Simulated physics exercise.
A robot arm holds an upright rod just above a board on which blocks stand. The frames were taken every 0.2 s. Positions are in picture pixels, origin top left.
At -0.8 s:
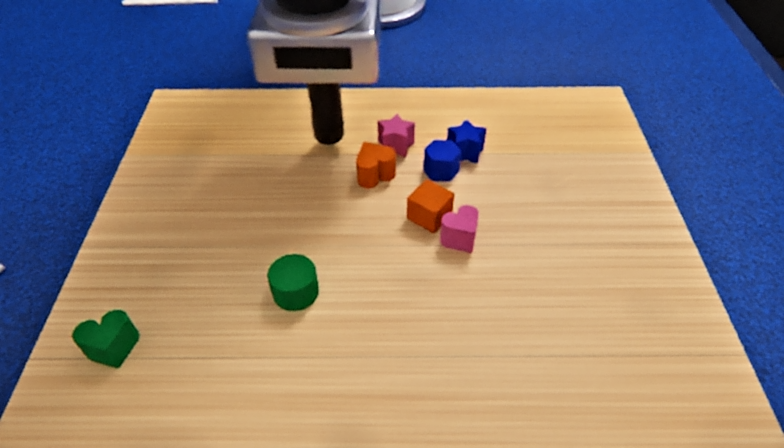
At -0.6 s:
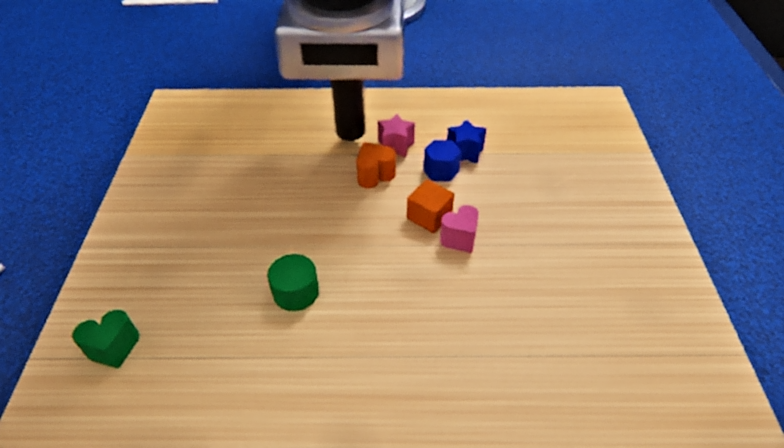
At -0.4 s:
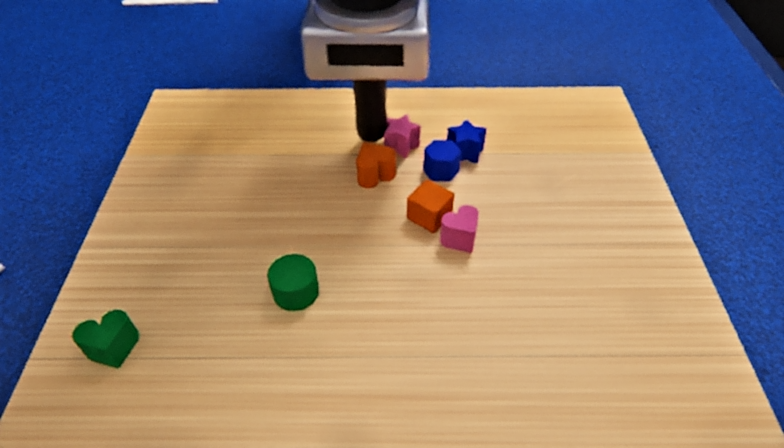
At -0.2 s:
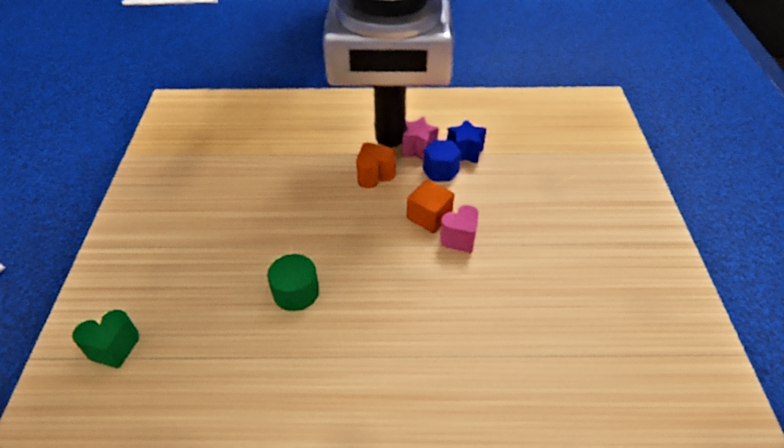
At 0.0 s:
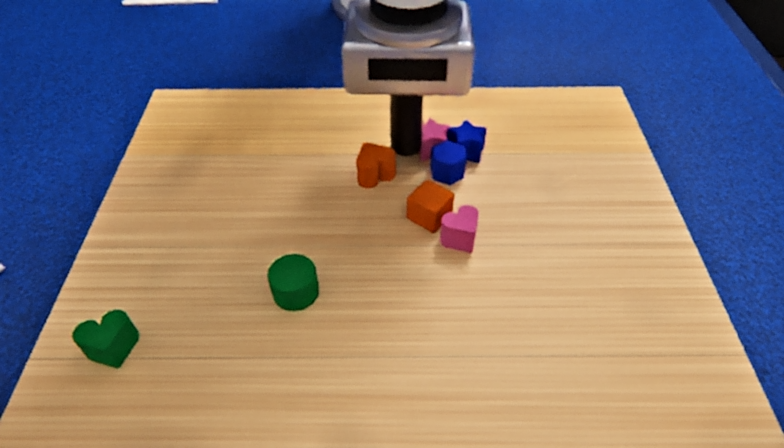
A robot arm slid its black rod rightward across the far side of a wooden board, pushing a pink star toward the blue star and nudging the blue hexagon slightly, while the other blocks stayed still.
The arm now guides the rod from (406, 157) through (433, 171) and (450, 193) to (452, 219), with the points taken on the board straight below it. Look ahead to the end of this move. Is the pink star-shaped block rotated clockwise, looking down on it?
Final answer: No.
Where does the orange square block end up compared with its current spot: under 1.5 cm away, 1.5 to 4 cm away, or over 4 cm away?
Goes 1.5 to 4 cm.
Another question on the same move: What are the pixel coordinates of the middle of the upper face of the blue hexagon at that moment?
That would be at about pixel (486, 168).
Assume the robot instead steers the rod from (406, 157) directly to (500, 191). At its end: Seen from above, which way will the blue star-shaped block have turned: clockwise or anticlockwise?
Short answer: Clockwise.
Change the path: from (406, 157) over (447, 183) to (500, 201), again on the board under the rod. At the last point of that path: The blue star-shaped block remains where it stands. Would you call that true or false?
It is true.
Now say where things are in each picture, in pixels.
The first frame shows rod's lower end at (329, 136); orange square block at (431, 195); pink star-shaped block at (396, 125); blue hexagon at (443, 150); pink heart-shaped block at (463, 219).
The second frame shows rod at (351, 133); blocks still.
The third frame shows rod at (372, 133); pink star-shaped block at (401, 125).
The fourth frame shows rod at (390, 139); pink star-shaped block at (419, 128).
The fifth frame shows rod at (406, 147); orange square block at (431, 195); pink star-shaped block at (433, 129); blue hexagon at (449, 152); pink heart-shaped block at (463, 219).
What follows on the original path. One third of the way, rod at (435, 161); pink star-shaped block at (441, 129), turned 40° anticlockwise; blue hexagon at (469, 159).
Two thirds of the way, rod at (452, 183); pink star-shaped block at (441, 129), turned 40° anticlockwise; blue hexagon at (486, 168), turned 60° anticlockwise.
At the end, rod at (453, 209); orange square block at (421, 208), turned 40° clockwise; pink star-shaped block at (441, 129), turned 40° anticlockwise; blue hexagon at (486, 168), turned 65° anticlockwise; pink heart-shaped block at (464, 222).
